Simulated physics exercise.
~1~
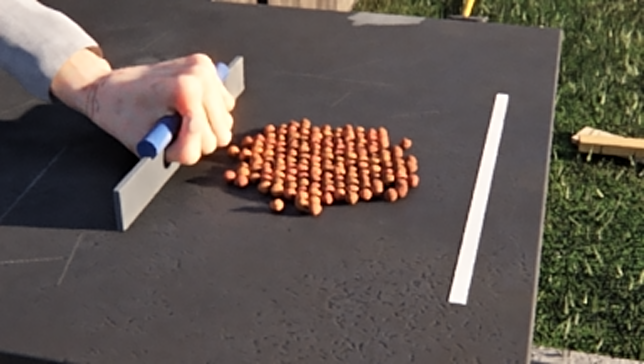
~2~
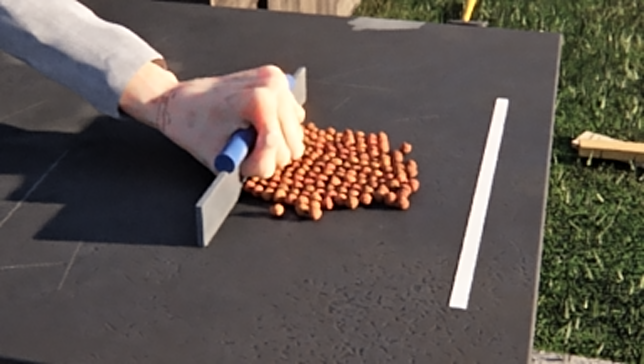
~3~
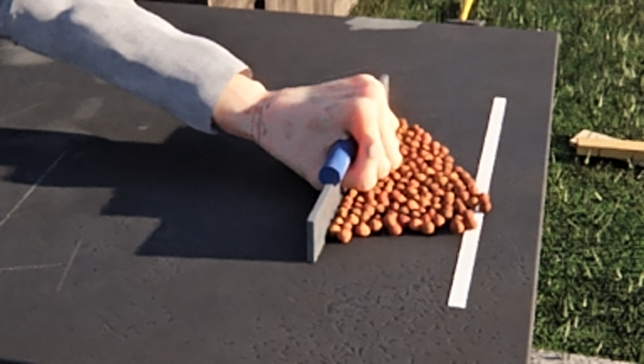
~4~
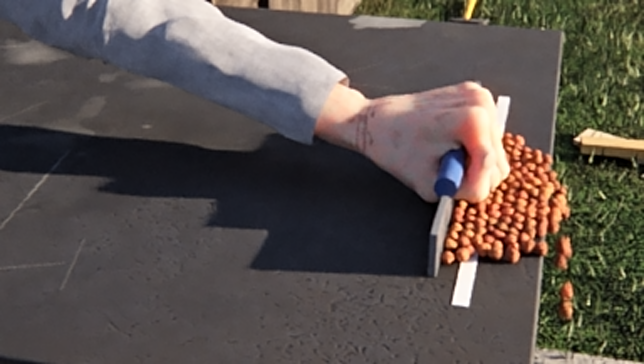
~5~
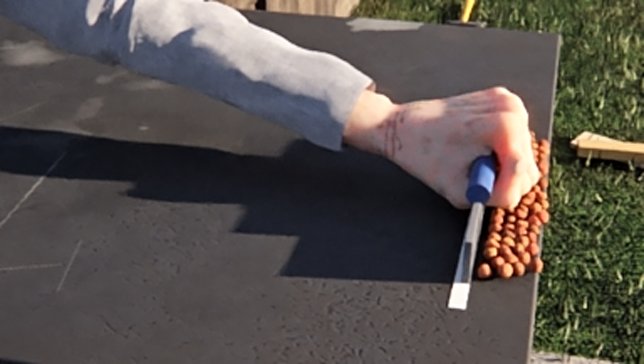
A hand scrapes small brown pieces rightward across a dark table, stopping with some at its edge.
